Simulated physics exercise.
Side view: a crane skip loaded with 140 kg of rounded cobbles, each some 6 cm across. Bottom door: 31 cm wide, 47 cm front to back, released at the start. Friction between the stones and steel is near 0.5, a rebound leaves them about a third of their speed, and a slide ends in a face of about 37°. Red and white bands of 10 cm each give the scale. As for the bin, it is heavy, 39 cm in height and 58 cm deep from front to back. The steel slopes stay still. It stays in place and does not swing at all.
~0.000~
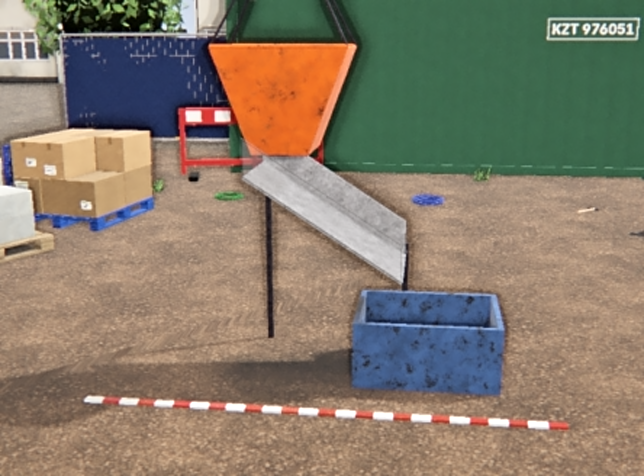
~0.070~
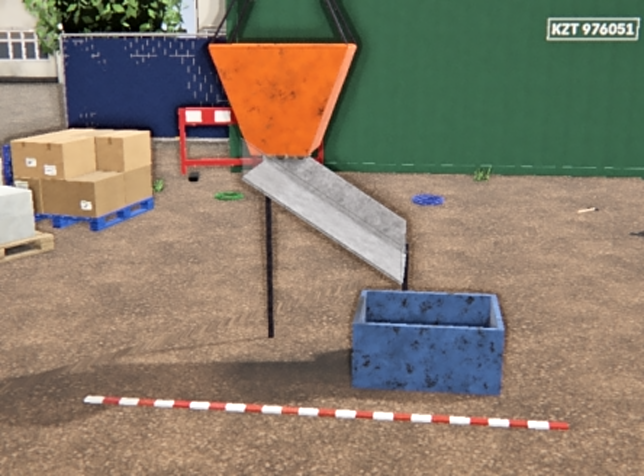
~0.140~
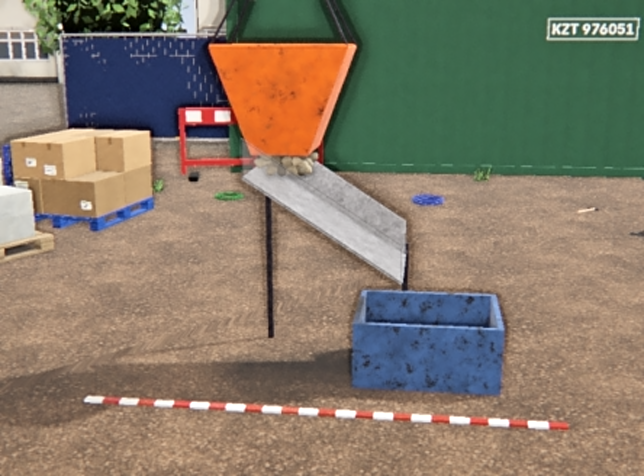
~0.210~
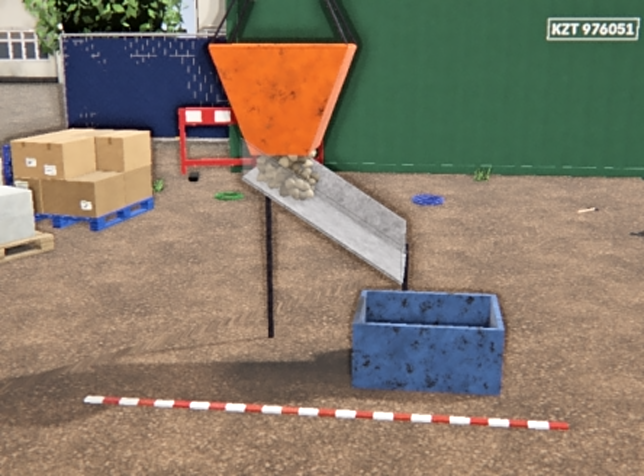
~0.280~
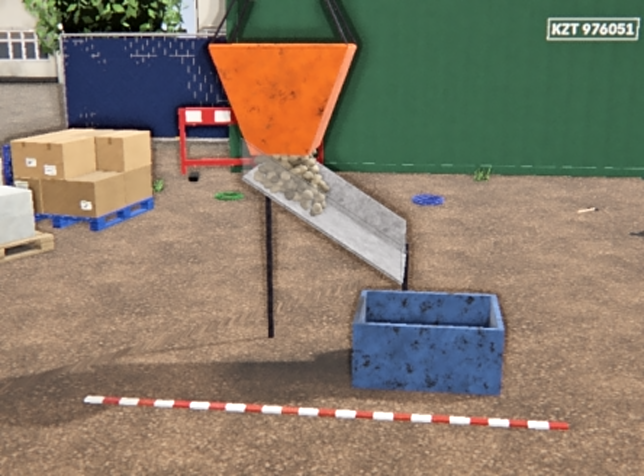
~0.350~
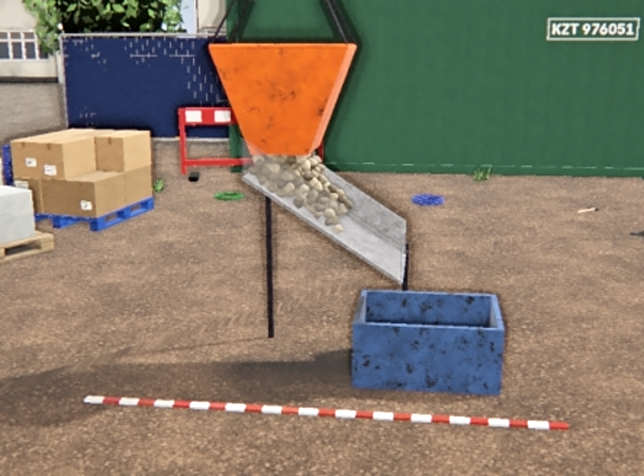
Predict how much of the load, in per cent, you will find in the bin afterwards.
About 97 per cent of the load.
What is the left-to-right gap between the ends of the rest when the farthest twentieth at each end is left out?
I'd say close to 60 cm, left to right.
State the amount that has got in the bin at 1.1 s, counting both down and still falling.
Roughly 40 percent.
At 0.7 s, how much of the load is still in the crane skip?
Near 25 % is still in there.
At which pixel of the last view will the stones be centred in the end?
Pixel position of the middle approx (449, 346).
After 0.7 s, 26 % in the crane skip, 64 % on the steel, 1 % falling or lying left of the bin, 9 % falling or lying in the bin; the stones farthest right are at (466, 318).
After 1.1 s, 0 % in the crane skip, 58 % on the steel, 1 % falling or lying left of the bin, 40 % falling or lying in the bin, 1 % falling or lying beside or right of the bin; the stones farthest right are at (500, 352).
After 1.7 s, 0 % in the crane skip, 12 % on the steel, 1 % falling or lying left of the bin, 85 % falling or lying in the bin, 2 % falling or lying beside or right of the bin; the stones farthest right are at (551, 362).
After 2.6 s, 0 % in the crane skip, 1 % falling or lying left of the bin, 97 % falling or lying in the bin, 2 % falling or lying beside or right of the bin; the stones farthest right are at (579, 400).
After 4.5 s, 0 % in the crane skip, 1 % left of the bin, 97 % in the bin, 2 % beside or right of the bin; the stones farthest right are at (579, 400).
